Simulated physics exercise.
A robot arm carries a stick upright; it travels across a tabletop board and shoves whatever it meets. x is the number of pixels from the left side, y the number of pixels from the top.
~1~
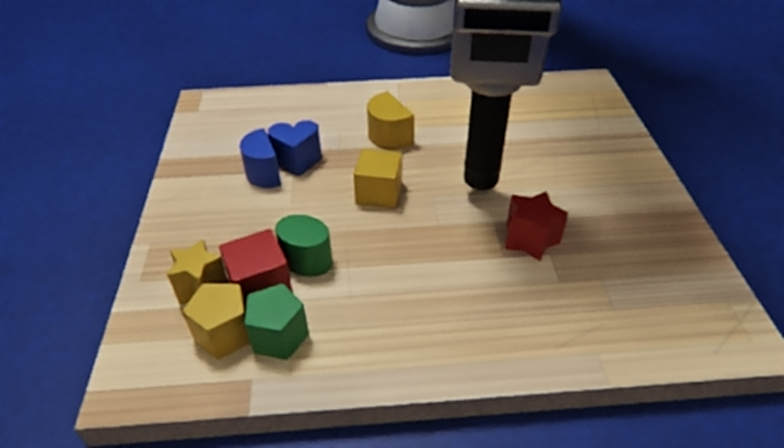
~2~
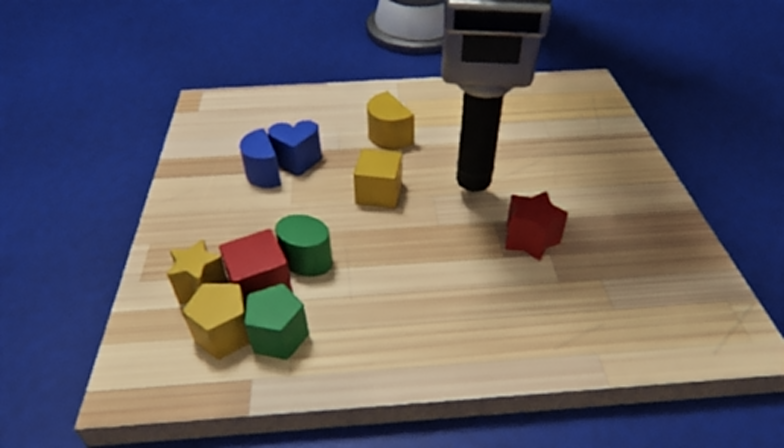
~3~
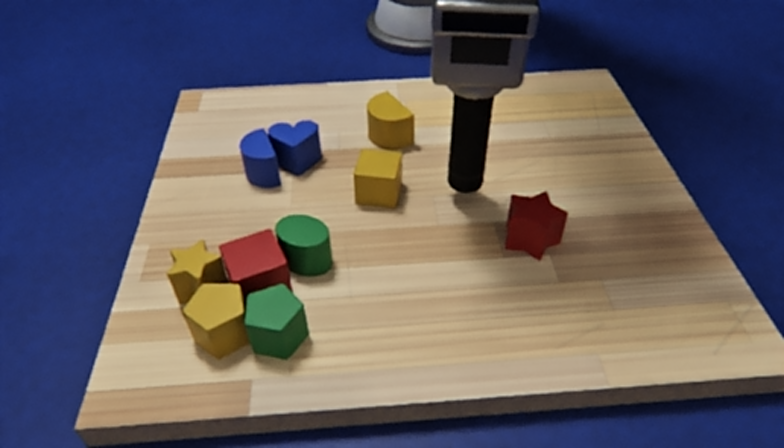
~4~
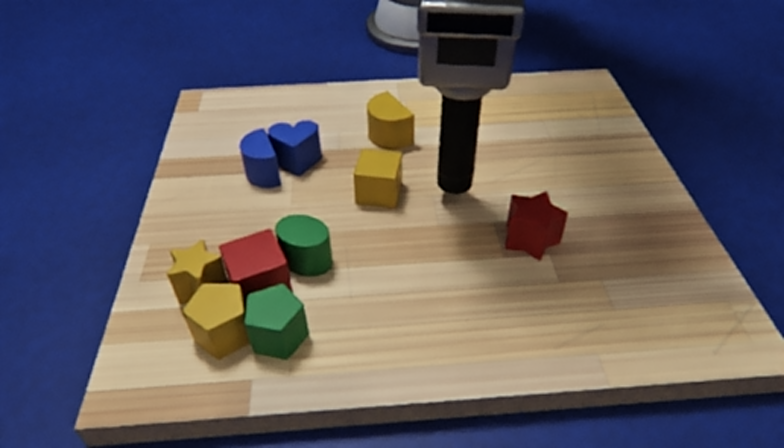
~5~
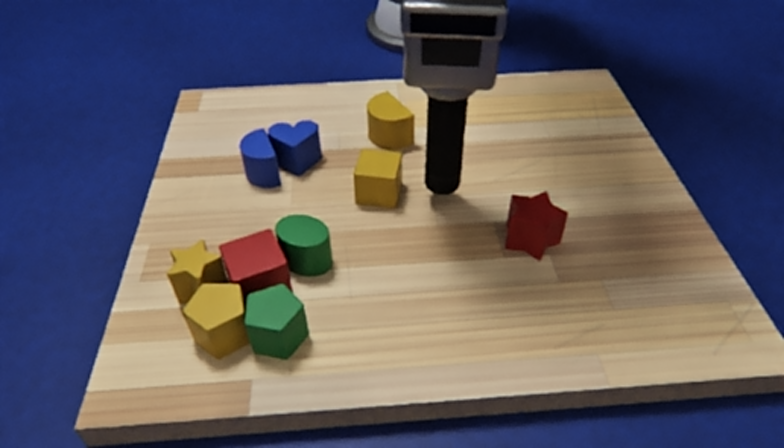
A robot arm's black stick moves slowly left toward the yellow square block among still blocks.
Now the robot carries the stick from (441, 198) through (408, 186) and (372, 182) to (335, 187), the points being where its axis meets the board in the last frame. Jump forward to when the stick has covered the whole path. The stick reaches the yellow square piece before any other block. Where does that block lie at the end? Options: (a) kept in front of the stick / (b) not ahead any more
My pick is a.
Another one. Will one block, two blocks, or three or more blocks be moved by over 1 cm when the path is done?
The answer is one block, counting only moves over 1 cm.
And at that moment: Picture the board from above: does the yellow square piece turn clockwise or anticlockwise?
My prediction: CCW.
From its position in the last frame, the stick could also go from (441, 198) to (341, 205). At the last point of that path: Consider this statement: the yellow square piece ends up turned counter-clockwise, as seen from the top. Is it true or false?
False.
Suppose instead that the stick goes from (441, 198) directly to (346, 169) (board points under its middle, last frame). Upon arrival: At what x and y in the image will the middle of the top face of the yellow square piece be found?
It is going to be at (333, 164).
What follows on the original path. One third of the way, stick (408, 172); yellow square piece (369, 163), turned 15° anticlockwise.
Two thirds of the way, stick (369, 169); yellow square piece (335, 167), turned 50° anticlockwise.
At the end, stick (334, 173); blue heart in place; yellow square piece (302, 176), turned 70° anticlockwise.
